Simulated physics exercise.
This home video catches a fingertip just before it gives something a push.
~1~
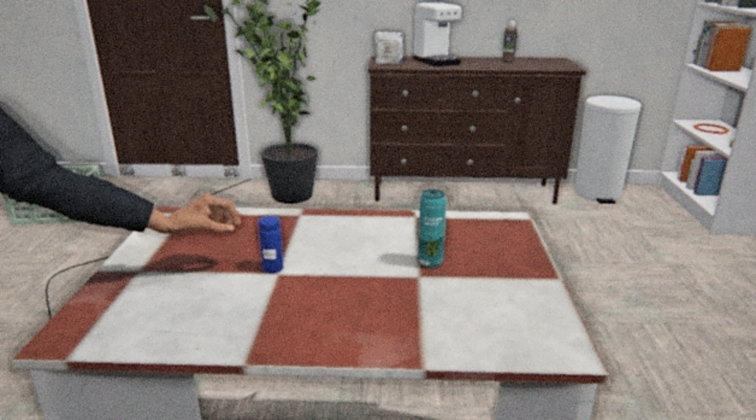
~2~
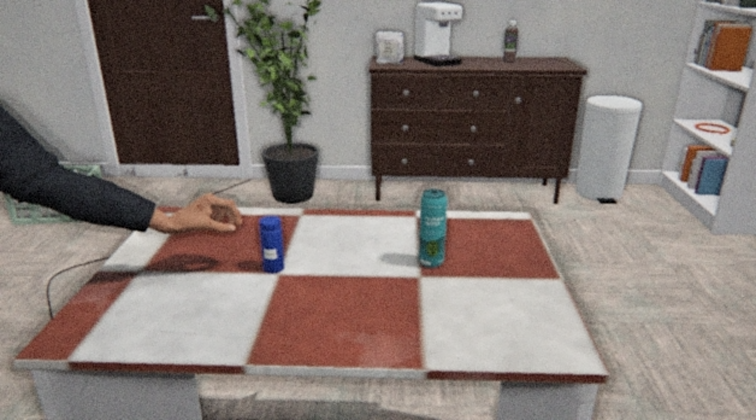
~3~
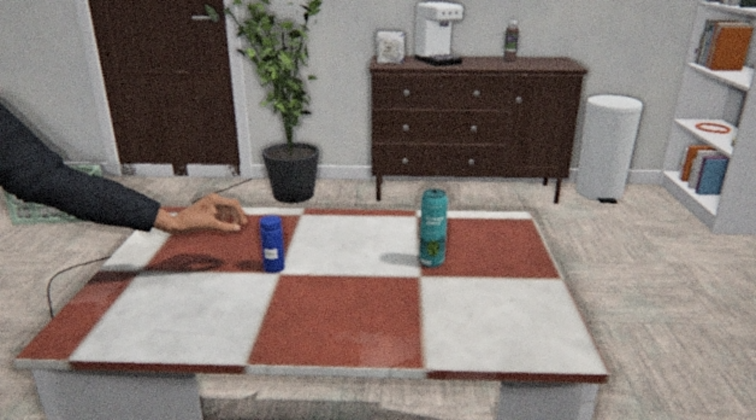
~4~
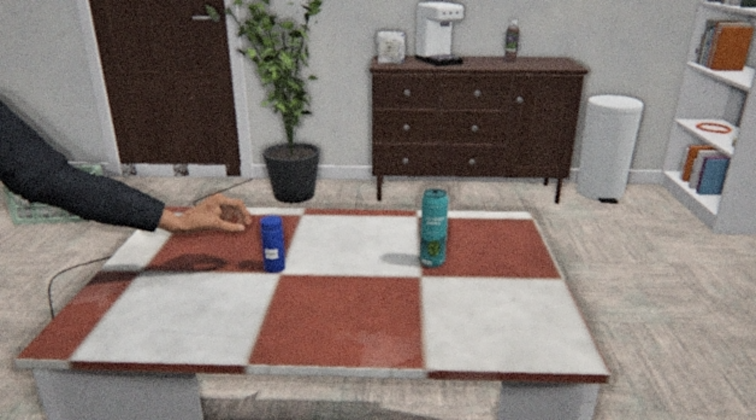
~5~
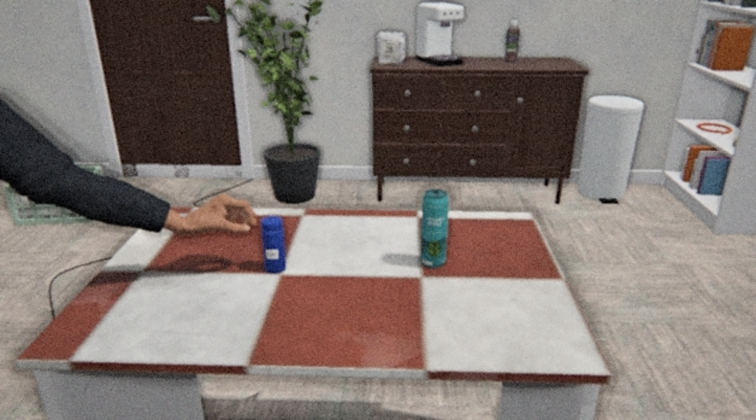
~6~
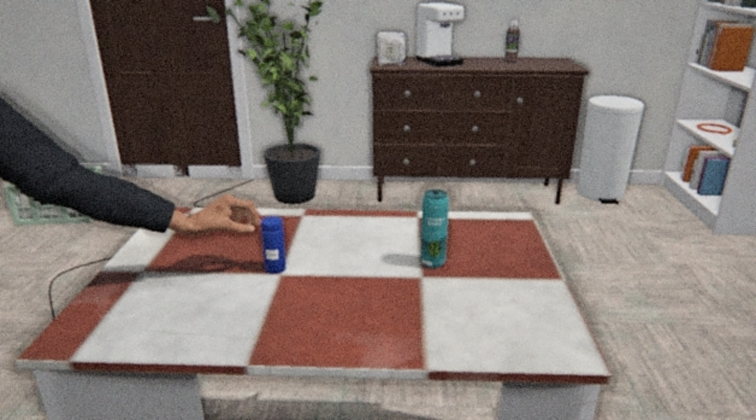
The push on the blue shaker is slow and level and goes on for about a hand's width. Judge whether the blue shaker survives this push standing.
It tips.
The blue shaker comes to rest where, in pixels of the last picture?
At about (315, 261).
Then, 0.60 s after the last picture, blue shaker tipped 33° from how it was near (290, 244).
Then, 0.80 s after the last picture, blue shaker on its side near (314, 260).
At rest, tipped over on the table, blue shaker. Seen from the same camera at the end, blue shaker near (315, 261).
